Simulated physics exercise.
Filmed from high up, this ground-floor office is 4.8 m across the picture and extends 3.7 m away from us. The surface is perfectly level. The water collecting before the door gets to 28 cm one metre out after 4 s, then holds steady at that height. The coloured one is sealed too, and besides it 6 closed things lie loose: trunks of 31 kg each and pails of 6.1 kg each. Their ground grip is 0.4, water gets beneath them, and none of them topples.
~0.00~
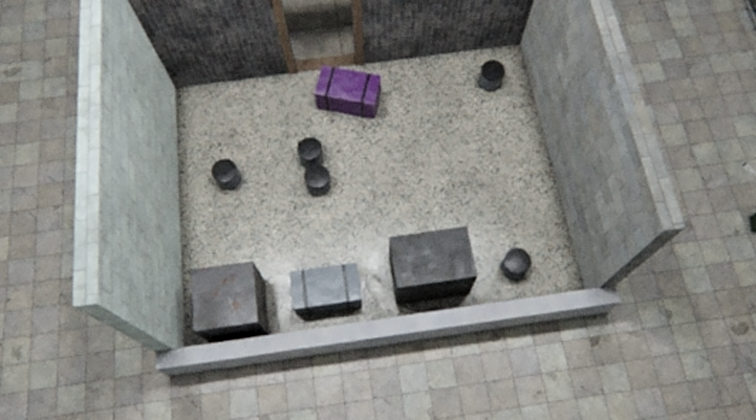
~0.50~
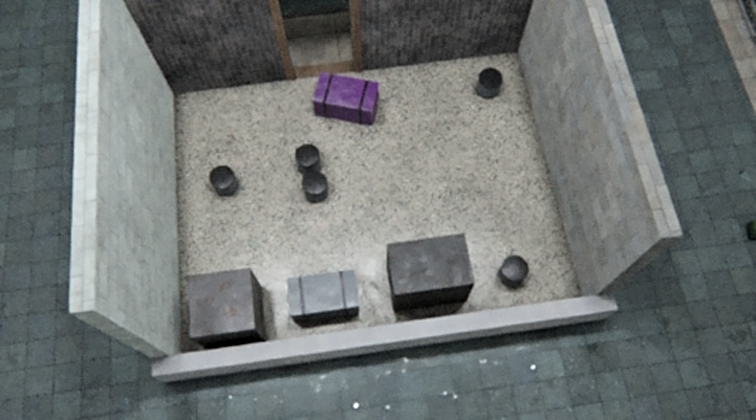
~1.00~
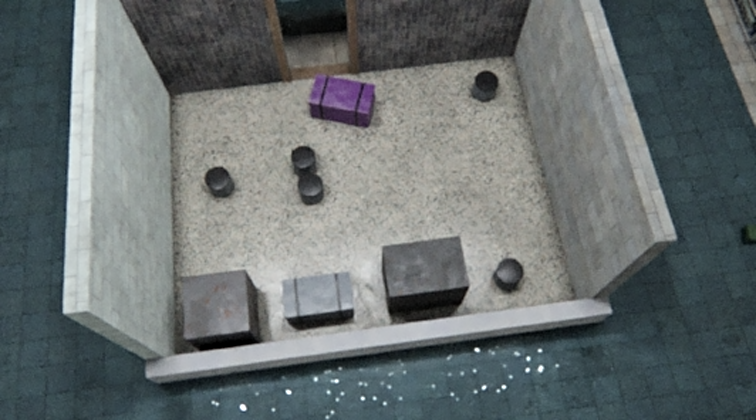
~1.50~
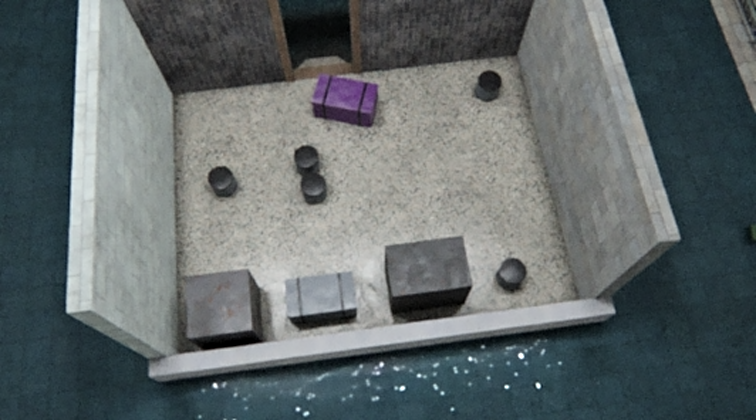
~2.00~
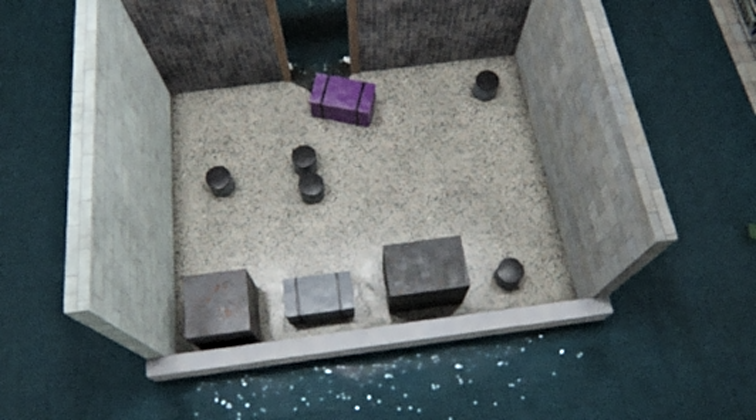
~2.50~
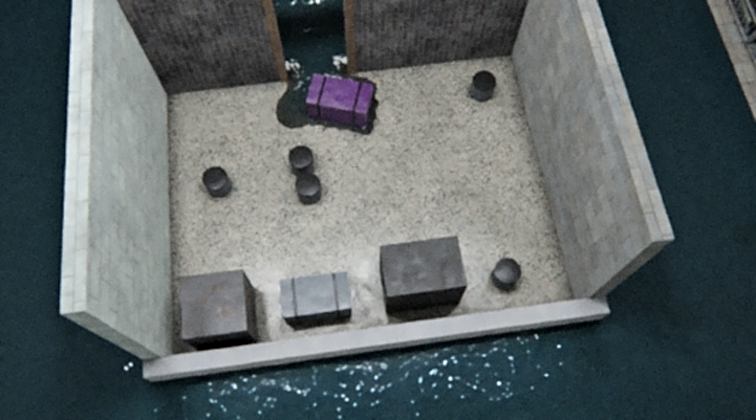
In a small walled room seen from above, dark water covered the paving outside, then came in through the back doorway and spread around the purple trunk, while the trunks and pails stayed put.
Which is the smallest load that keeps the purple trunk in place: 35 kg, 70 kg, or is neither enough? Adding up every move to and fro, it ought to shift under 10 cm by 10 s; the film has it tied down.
Neither figure is adequate.
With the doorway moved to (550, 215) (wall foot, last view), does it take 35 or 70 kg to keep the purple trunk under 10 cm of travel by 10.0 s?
If so, then the first option suffices.
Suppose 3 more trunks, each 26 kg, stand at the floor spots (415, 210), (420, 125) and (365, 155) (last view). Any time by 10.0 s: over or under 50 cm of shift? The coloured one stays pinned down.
In the order given, within the mark, then within the mark, and last within the mark.
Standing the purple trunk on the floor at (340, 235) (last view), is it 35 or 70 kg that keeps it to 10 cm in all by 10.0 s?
Looking at the loads, only the heavier keeps it.
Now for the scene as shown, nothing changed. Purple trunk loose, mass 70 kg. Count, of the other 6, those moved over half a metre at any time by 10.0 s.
Total: 3.
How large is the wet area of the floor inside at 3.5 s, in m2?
I'd estimate close to 3.5 m2.
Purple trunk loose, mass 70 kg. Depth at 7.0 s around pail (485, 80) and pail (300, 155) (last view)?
Close to 6 and 6 centimetres.
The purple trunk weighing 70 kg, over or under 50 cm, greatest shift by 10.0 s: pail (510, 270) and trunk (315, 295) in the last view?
In turn: Below, below.
After 3.5 s the purple trunk would be 27 cm from its start with 35 kg and 0 cm from its start with 70 kg; 8 cm of water round it then.
After 4.5 s the purple trunk would be 92 cm from its start with 35 kg and 10 cm from its start with 70 kg; 8 cm of water round it then.
After 7.0 s the purple trunk would be 200 cm from its start with 35 kg and 66 cm from its start with 70 kg; 8 cm of water round it then.
After 10.0 s the purple trunk would be 221 cm from its start with 35 kg and 77 cm from its start with 70 kg; 8 cm of water round it then.
